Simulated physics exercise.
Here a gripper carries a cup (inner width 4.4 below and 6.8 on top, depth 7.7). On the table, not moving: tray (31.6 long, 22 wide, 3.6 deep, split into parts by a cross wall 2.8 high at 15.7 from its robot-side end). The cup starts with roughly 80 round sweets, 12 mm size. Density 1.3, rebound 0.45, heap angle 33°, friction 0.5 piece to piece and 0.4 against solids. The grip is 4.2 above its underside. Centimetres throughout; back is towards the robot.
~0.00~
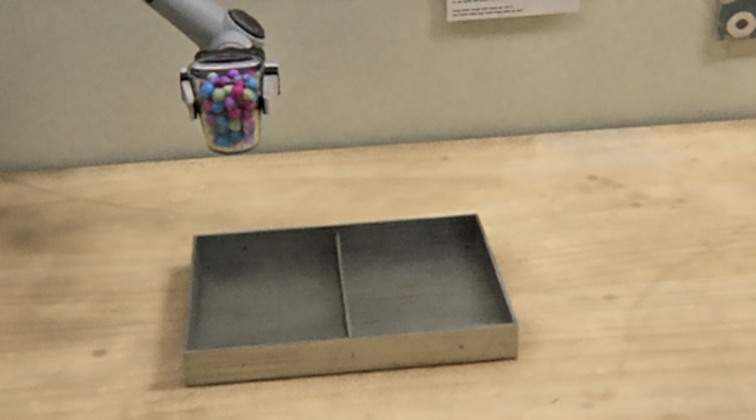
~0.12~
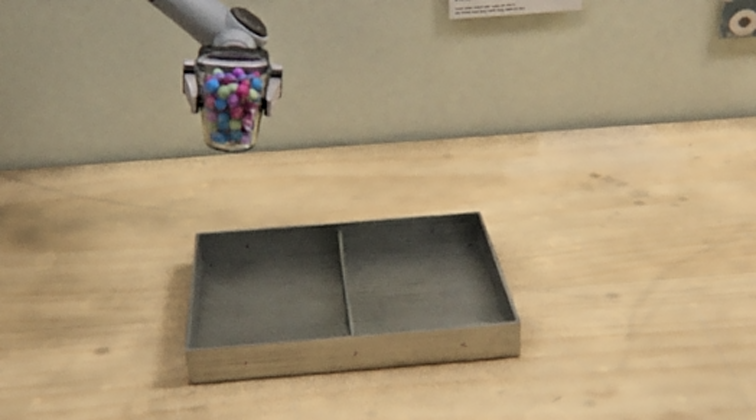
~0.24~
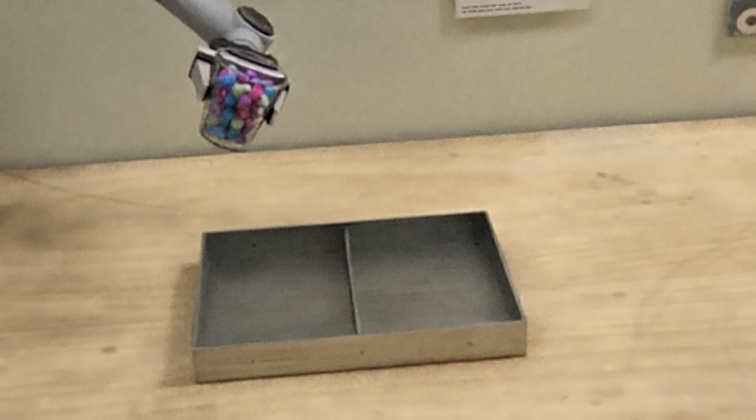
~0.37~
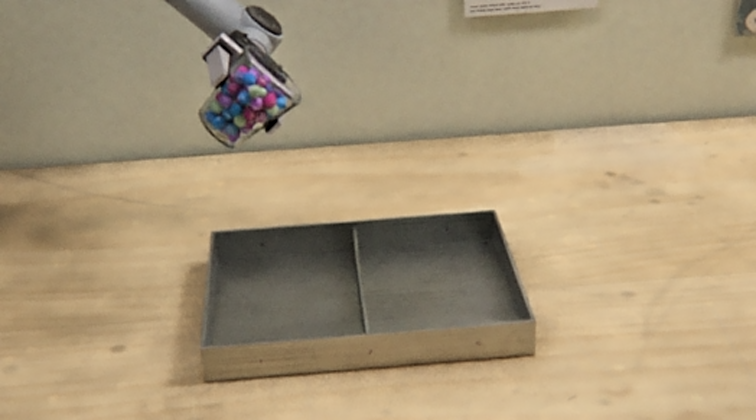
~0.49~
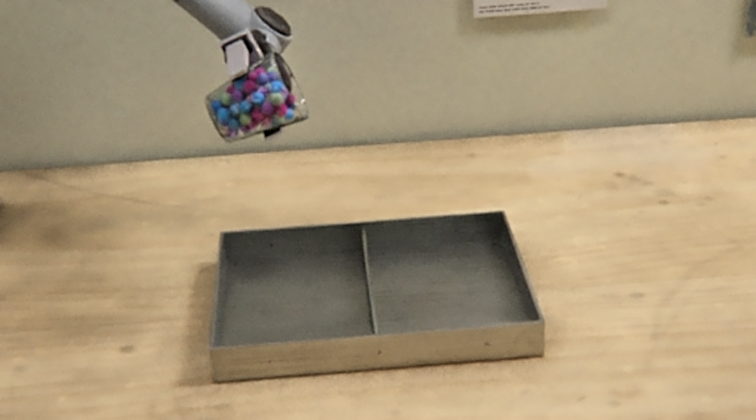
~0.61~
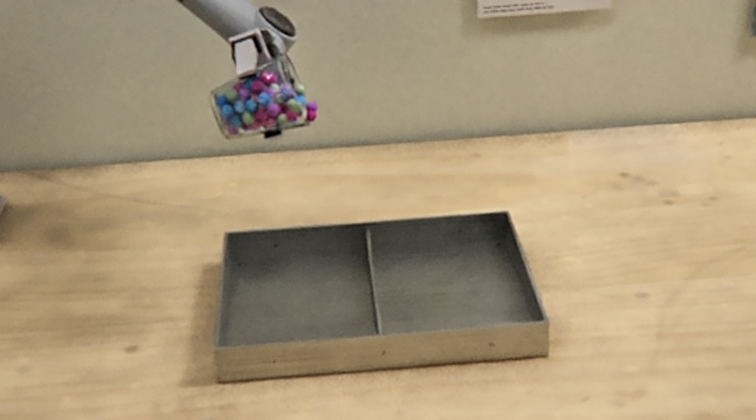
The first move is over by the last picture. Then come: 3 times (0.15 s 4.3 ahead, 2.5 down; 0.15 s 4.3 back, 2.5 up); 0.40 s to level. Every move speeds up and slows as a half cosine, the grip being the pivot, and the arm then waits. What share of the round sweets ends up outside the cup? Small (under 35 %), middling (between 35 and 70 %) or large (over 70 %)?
Answer: Middling; between 35 and 70 % of the round sweets finish outside the cup.
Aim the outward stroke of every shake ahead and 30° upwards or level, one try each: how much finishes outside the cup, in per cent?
Some 90 and 85 per cent.
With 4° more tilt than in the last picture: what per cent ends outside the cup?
About 70 per cent.
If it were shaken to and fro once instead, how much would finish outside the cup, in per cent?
It would be near 35 per cent.
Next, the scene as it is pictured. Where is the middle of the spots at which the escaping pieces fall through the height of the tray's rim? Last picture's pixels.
Around (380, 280).
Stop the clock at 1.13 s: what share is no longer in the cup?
Near 40 per cent so far.
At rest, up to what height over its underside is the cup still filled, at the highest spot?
About 4.5 cm.
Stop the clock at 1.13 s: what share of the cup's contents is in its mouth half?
Some 65 per cent.
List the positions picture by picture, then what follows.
Cup middle at (230, 107), level; upper third of the load around (230, 88), from x 205 to 255, top at y 75; 83 in the cup, in the first frame.
Cup middle at (232, 105), tilted 7° forward; upper third of the load around (231, 86), from x 205 to 260, top at y 75, in the second frame.
Cup middle at (237, 104), tilted 26° forward; upper third of the load around (238, 86), from x 210 to 270, top at y 70, in the third frame.
Cup middle at (244, 103), tilted 48° forward; upper third of the load around (249, 85), from x 210 to 280, top at y 70, in the fourth frame.
Cup middle at (253, 103), tilted 67° forward; upper third of the load around (258, 88), from x 220 to 290, top at y 75, in the fifth frame.
Cup middle at (257, 103), tilted 74° forward; upper third of the load around (258, 93), from x 220 to 310, top at y 80; 83 in the cup, in the sixth frame.
By 1.13 s, tilted 74° forward, highest piece 23 above the table; 49 in the cup, 20 in the far-side part, 9 in the robot-side part, 5 in flight or on a rim.
By 1.65 s, tilted 54° forward, highest piece 25 above the table; 35 in the cup, 28 in the far-side part, 20 in the robot-side part.
By 2.11 s, level, highest piece 25 above the table; 35 in the cup, 28 in the far-side part, 20 in the robot-side part.
By 3.16 s, level, highest piece 24 above the table; 35 in the cup, 28 in the far-side part, 20 in the robot-side part.
Final count, 35 in the cup, 28 in the far-side part, 20 in the robot-side part. That is 58 % outside the cup.
